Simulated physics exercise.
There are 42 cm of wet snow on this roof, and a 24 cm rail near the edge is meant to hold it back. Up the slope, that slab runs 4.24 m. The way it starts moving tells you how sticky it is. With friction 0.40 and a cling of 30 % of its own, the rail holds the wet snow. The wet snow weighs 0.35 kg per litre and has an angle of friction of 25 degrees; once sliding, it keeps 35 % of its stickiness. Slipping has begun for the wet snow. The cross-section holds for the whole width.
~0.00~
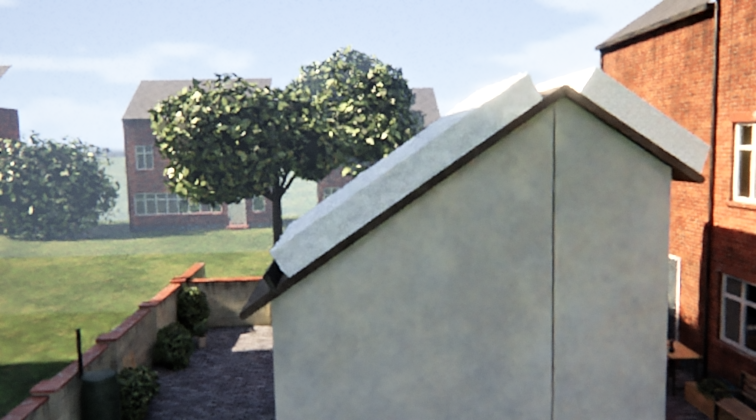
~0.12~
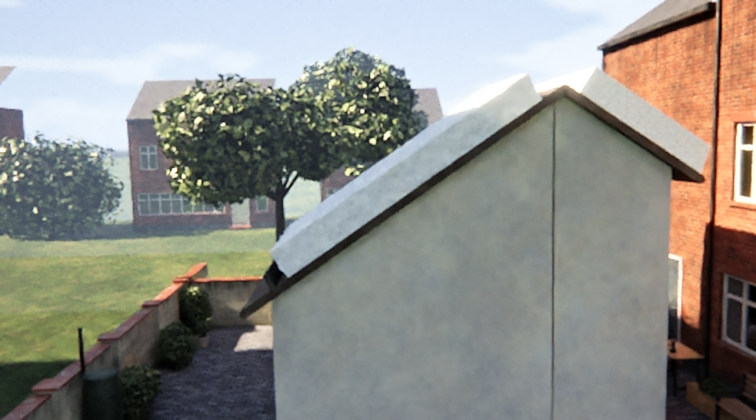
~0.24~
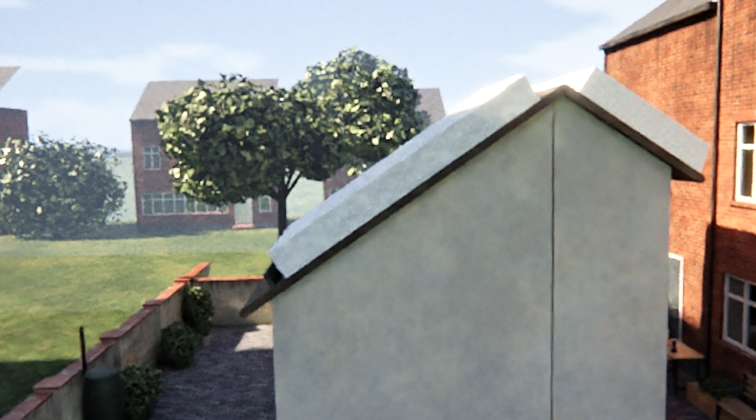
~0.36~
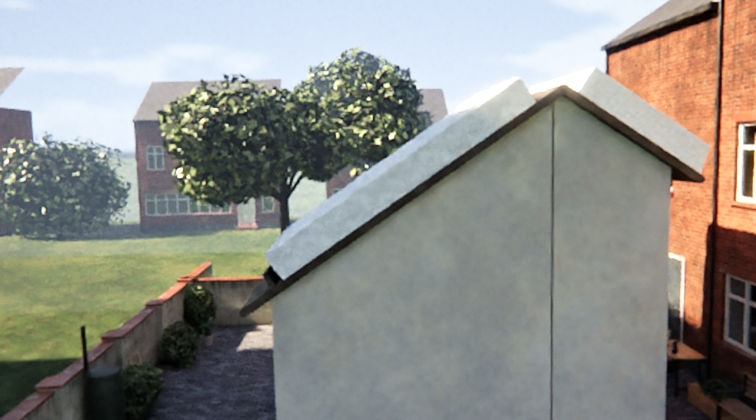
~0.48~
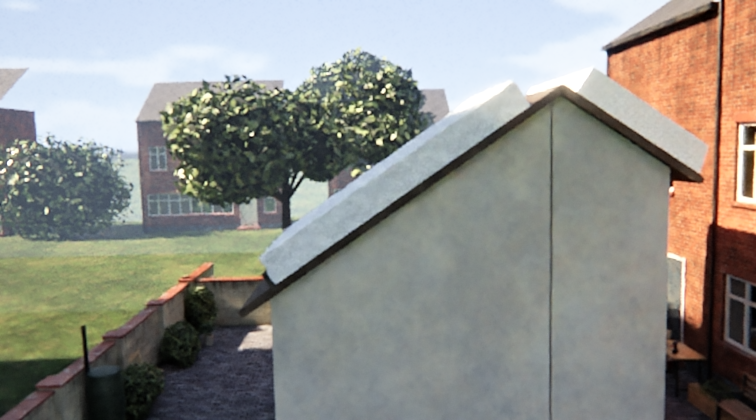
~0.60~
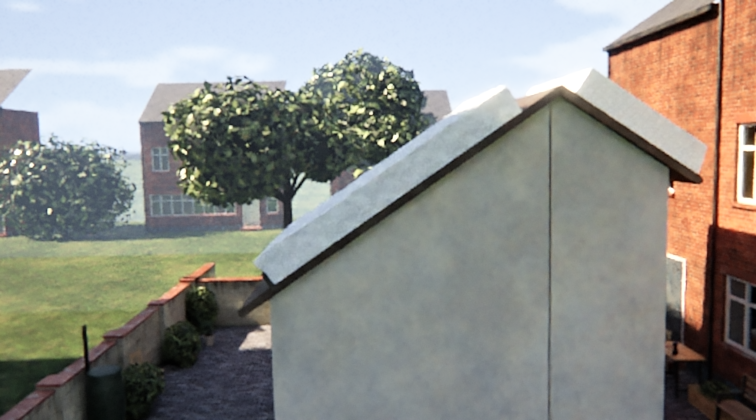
A thick slab of wet snow slides slowly down the left slope of a roof.
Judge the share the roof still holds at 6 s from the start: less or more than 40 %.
Expect it to be higher than 40 %.
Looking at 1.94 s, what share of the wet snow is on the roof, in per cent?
Close to 90 percent.
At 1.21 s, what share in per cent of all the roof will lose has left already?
Some 0 in a hundred.
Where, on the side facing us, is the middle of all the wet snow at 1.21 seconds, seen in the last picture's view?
Somewhere near (362, 203).
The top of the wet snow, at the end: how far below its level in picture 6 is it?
Around 0.8 m.
After 1.21 s, 99 % of the snow is on the roof.
After 1.94 s, 91 % of the snow is on the roof.
After 2.67 s, 84 % of the snow is on the roof.
After 3.40 s, 79 % of the snow is on the roof.
After 6.00 s, at the end, 72 % of the snow is on the roof.
